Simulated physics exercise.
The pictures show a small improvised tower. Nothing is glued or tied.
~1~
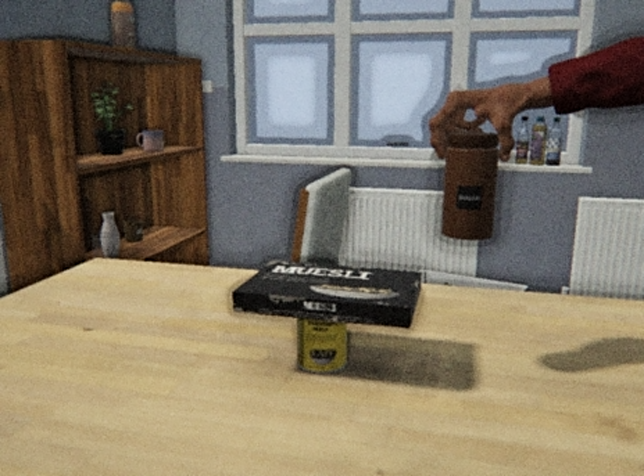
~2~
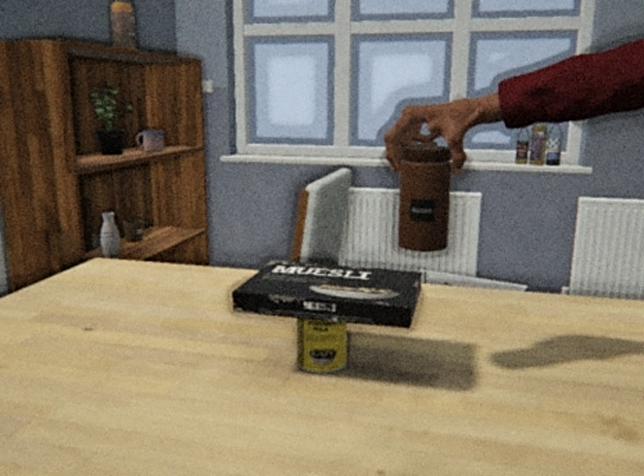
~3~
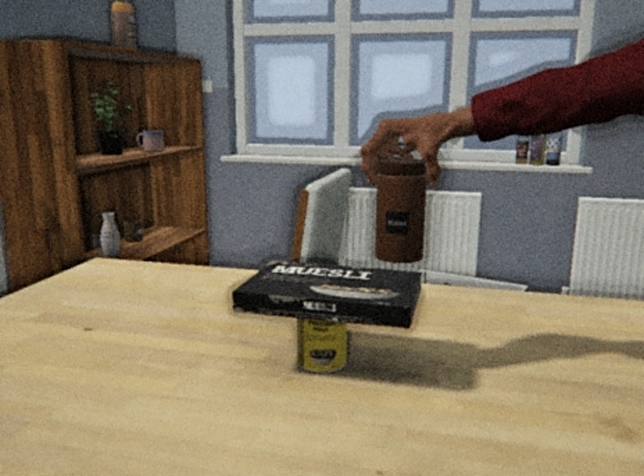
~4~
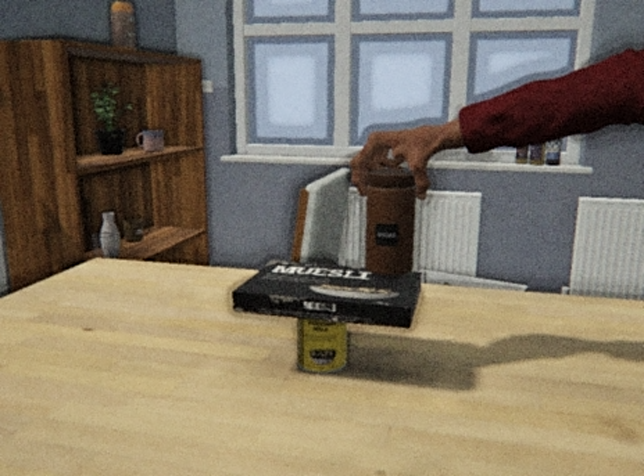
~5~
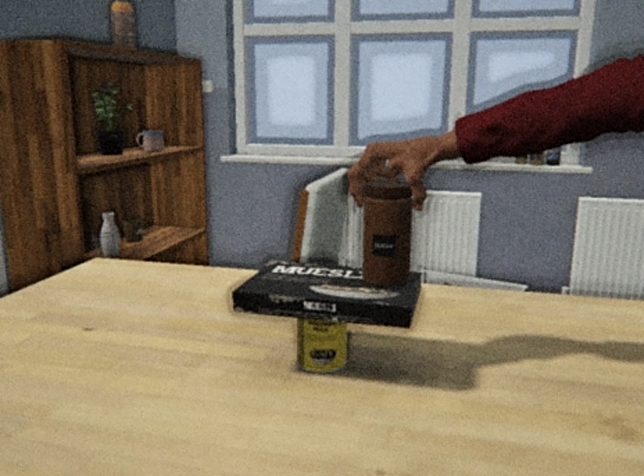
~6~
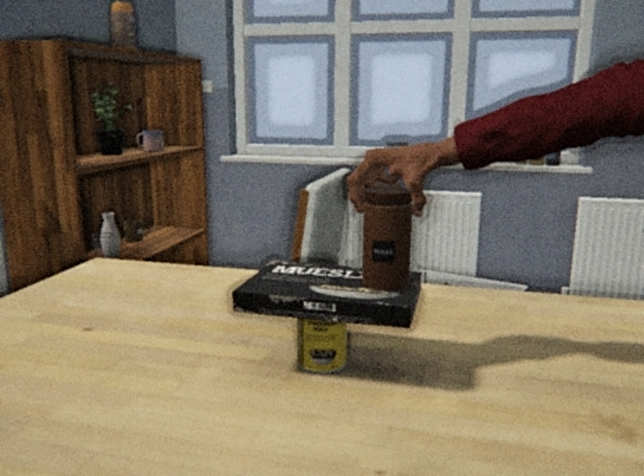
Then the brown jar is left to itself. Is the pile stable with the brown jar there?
Outcome: The stack comes apart.
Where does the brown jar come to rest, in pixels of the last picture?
Near (489, 357).
Then, 0.30 s past the last view, brown jar now fallen; black packet rocked 30° from its first pose.
Then, 0.40 s past the last view, black packet rocked 63° from its first pose.
Then, 0.50 s past the last view, black packet on its side.
Then, 1.30 s past the last view, black packet rocked 42° from its first pose.
Finally, fallen, brown jar; down or leaning hard in the stack, black packet; yellow tin still in place. Final places as the last picture's camera would see them, brown jar near (489, 357). The stack gives way.
